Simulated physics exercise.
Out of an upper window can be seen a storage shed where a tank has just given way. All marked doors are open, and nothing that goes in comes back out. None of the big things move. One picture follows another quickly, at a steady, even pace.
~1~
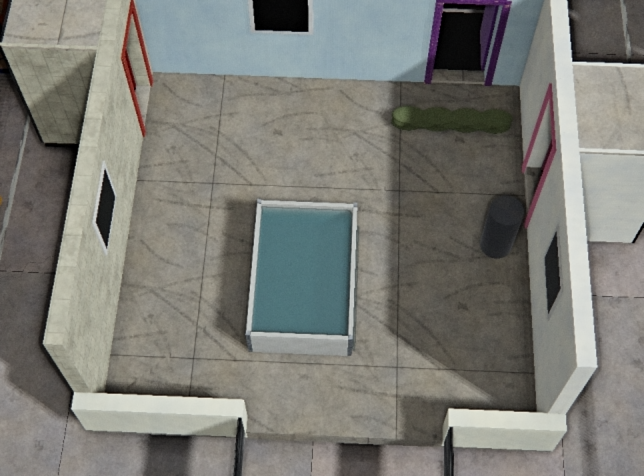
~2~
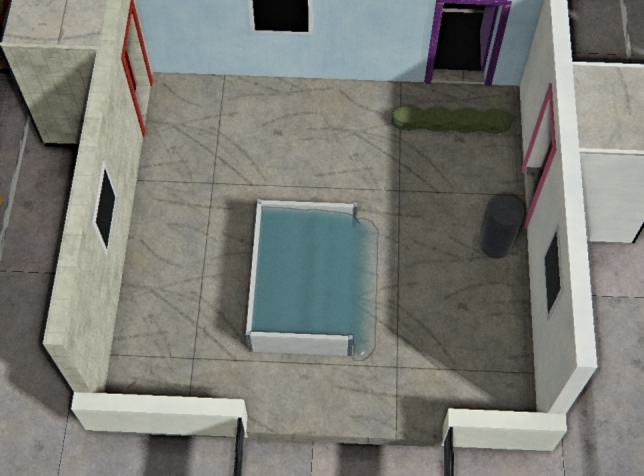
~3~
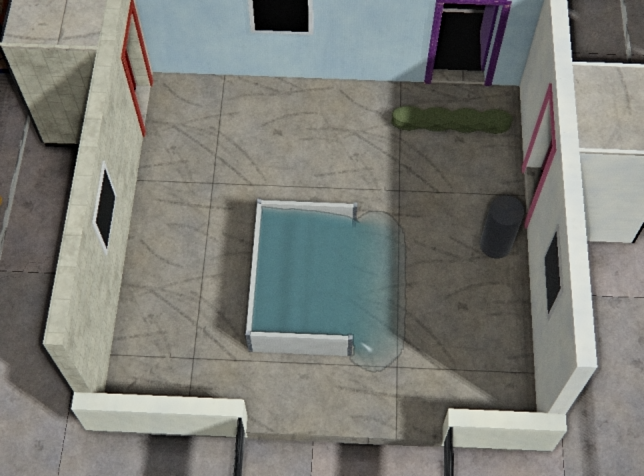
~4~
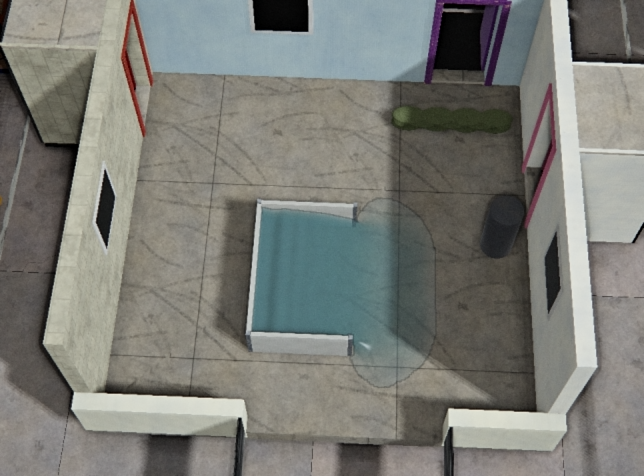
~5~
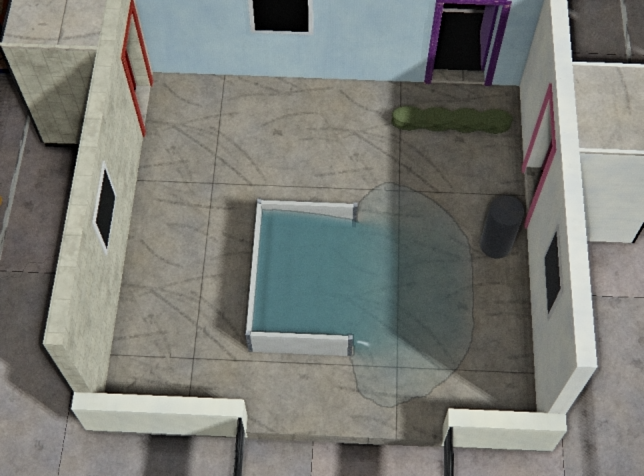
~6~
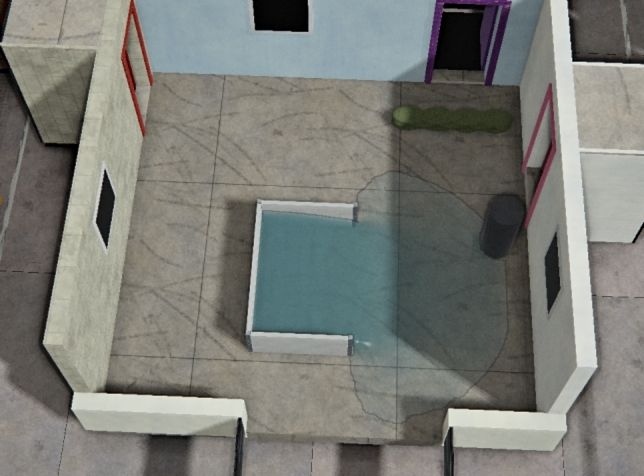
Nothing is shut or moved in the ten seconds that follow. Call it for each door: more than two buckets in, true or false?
Pink door false, purple door false, red door true.
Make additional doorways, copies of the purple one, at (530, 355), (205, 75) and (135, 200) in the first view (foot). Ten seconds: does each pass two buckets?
Door by door: Gets past, stays short, stays short.
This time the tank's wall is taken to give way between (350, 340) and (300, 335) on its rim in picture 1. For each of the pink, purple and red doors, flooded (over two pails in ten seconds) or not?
My take: Pink stays short of it, purple stays short of it, and red stays short of it.
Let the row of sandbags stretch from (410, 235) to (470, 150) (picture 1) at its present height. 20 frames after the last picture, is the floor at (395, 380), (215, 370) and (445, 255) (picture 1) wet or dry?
Submerged, spared, submerged.
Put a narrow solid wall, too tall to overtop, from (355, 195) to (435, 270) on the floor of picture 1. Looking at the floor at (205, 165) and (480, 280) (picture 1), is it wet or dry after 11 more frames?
The first point ends up spared and the second ends up swamped.
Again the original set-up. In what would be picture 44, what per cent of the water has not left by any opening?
The share not yet gone is roughly 90 percent.
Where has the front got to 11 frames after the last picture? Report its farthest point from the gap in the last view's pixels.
Somewhere close to (513, 88).
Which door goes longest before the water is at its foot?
Observed: The red one.
A moment on, water covers 30 % of the floor; the pink door wet at the sill, nothing in, the purple door not reached, the red door not reached.
Next, water covers 30 % of the floor; the pink door wet at the sill, nothing in, the purple door not reached, the red door not reached.
Then, water covers 45 % of the floor; the pink door wet at the sill, nothing in, the purple door wet at the sill, nothing in, the red door not reached.
Later, water covers 80 % of the floor; the pink door wet at the sill, nothing in, the purple door wet at the sill, nothing in, the red door not reached.
In the end, water covers 95 % of the floor; the pink door wet at the sill, nothing in, the purple door wet at the sill, nothing in, the red door over two buckets in.
